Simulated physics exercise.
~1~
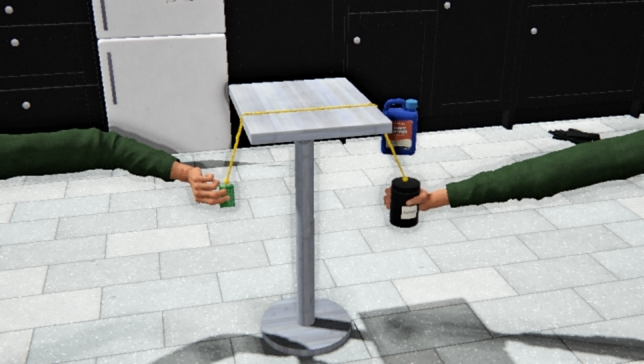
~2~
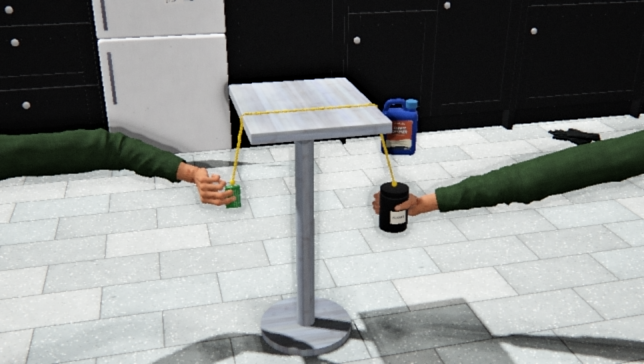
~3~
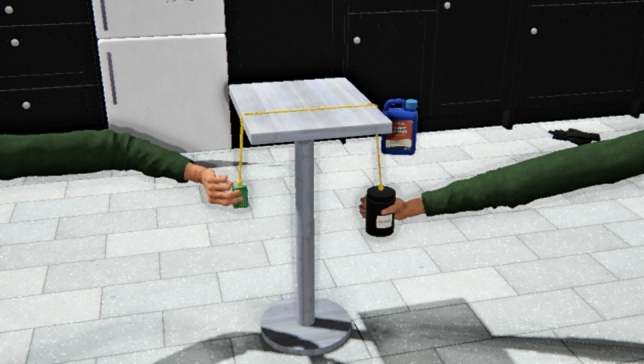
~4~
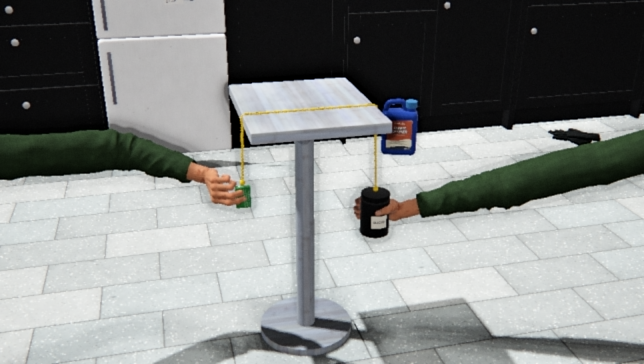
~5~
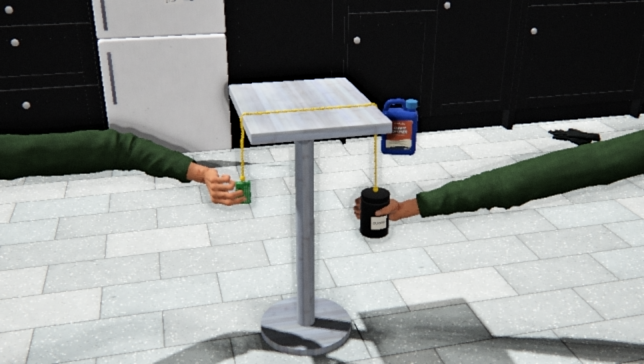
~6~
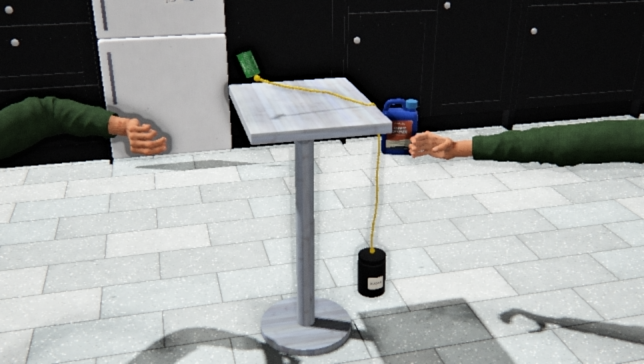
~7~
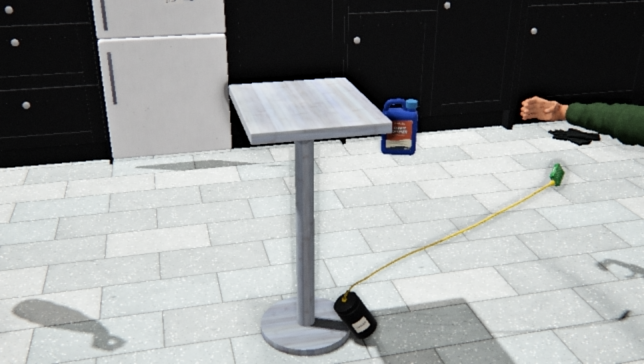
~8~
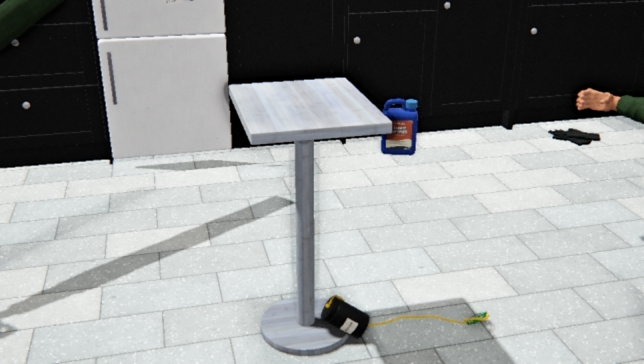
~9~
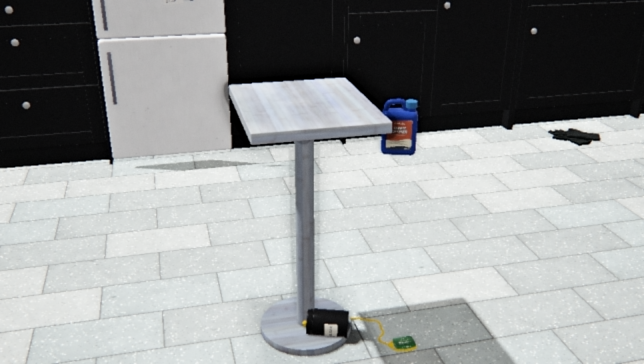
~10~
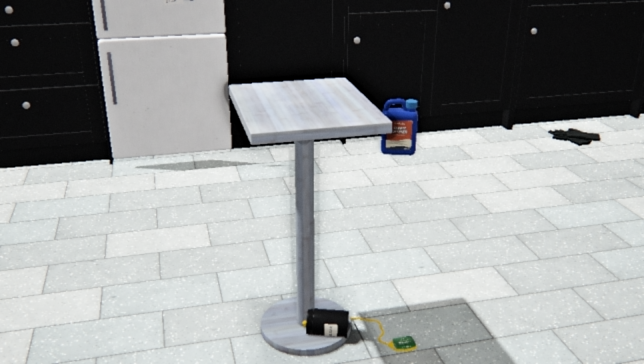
Black jar dropping as two hands let go, dragging a tied green matchbox over the table, both ending on the floor.
